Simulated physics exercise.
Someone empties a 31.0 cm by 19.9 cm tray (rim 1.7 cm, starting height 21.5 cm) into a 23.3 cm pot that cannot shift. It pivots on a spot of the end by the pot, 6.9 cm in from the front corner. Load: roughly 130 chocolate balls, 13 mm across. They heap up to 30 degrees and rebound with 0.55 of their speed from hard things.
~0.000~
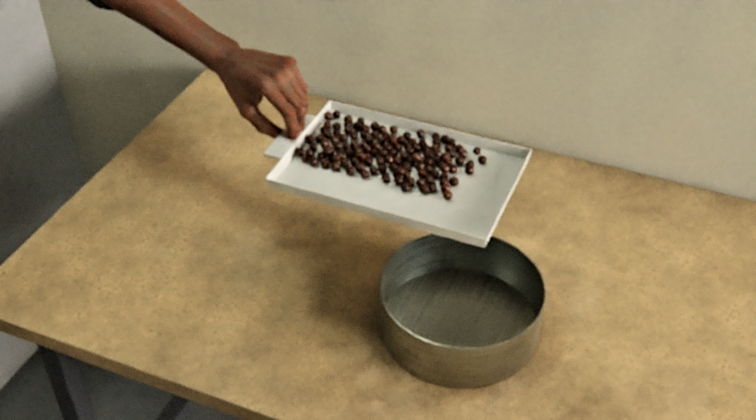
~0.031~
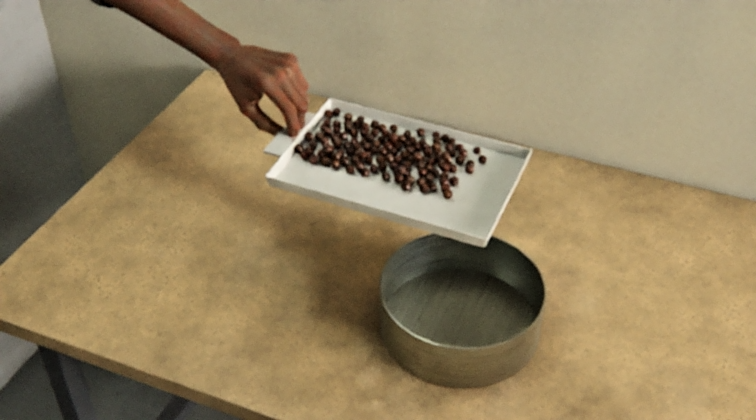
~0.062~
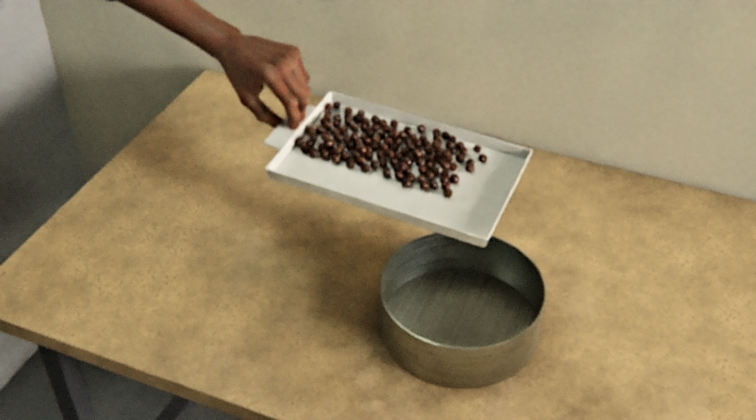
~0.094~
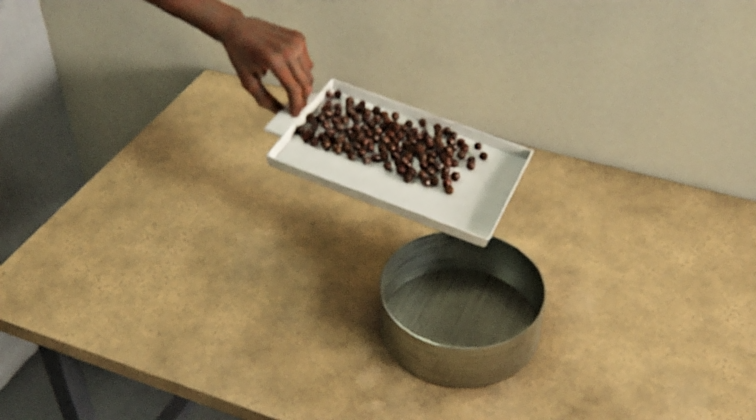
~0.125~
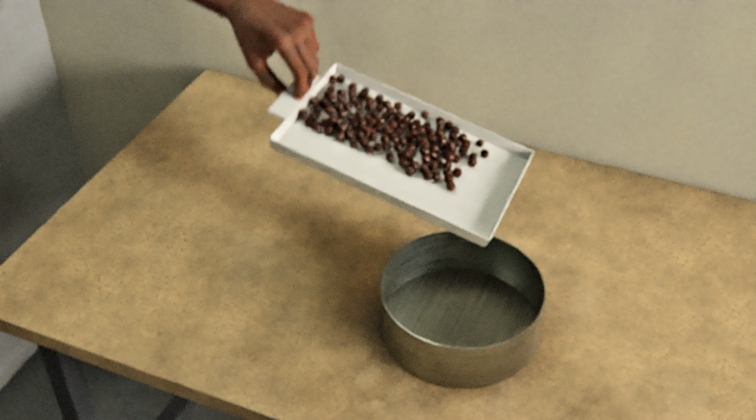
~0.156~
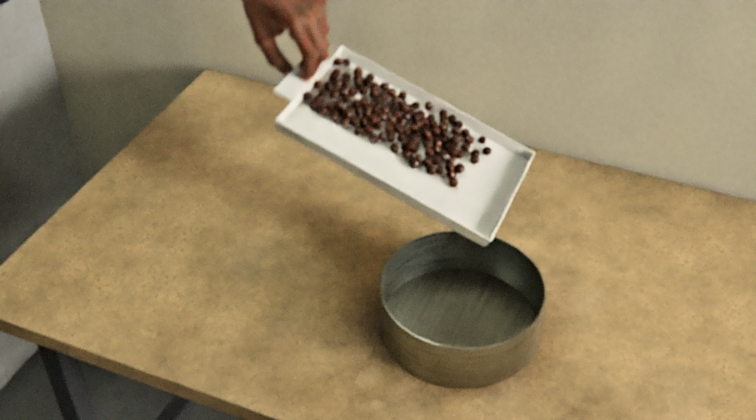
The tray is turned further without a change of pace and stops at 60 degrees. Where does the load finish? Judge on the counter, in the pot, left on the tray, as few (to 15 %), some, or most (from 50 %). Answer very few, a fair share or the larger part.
On the counter: The larger part; in the pot: Very few; left on the tray: A fair share.
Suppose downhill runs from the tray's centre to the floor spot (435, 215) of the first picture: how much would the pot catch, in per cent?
About 25 per cent.
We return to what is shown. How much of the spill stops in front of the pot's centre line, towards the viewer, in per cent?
Roughly 30 per cent.
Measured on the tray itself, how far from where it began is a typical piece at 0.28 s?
Roughly 1 cm.
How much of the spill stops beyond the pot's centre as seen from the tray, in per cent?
About 100 per cent.
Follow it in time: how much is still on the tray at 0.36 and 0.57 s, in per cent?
About 100, 50.
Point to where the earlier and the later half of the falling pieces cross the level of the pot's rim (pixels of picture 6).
At about (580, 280), then at (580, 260).
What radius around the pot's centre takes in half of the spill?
About 36 cm.
Then, at 0.28 s, tilt 44 degrees; the tray holds 100 %, the pot 0 %.
After 0.36 s, tilt 57 degrees; the tray holds 100 %, the pot 0 %.
After 0.57 s, tilt 60 degrees; the tray holds 50 %, the pot 0 %.
In the end, at 1.8 s, counter 70 %, pot 5 %, tray 30 %.
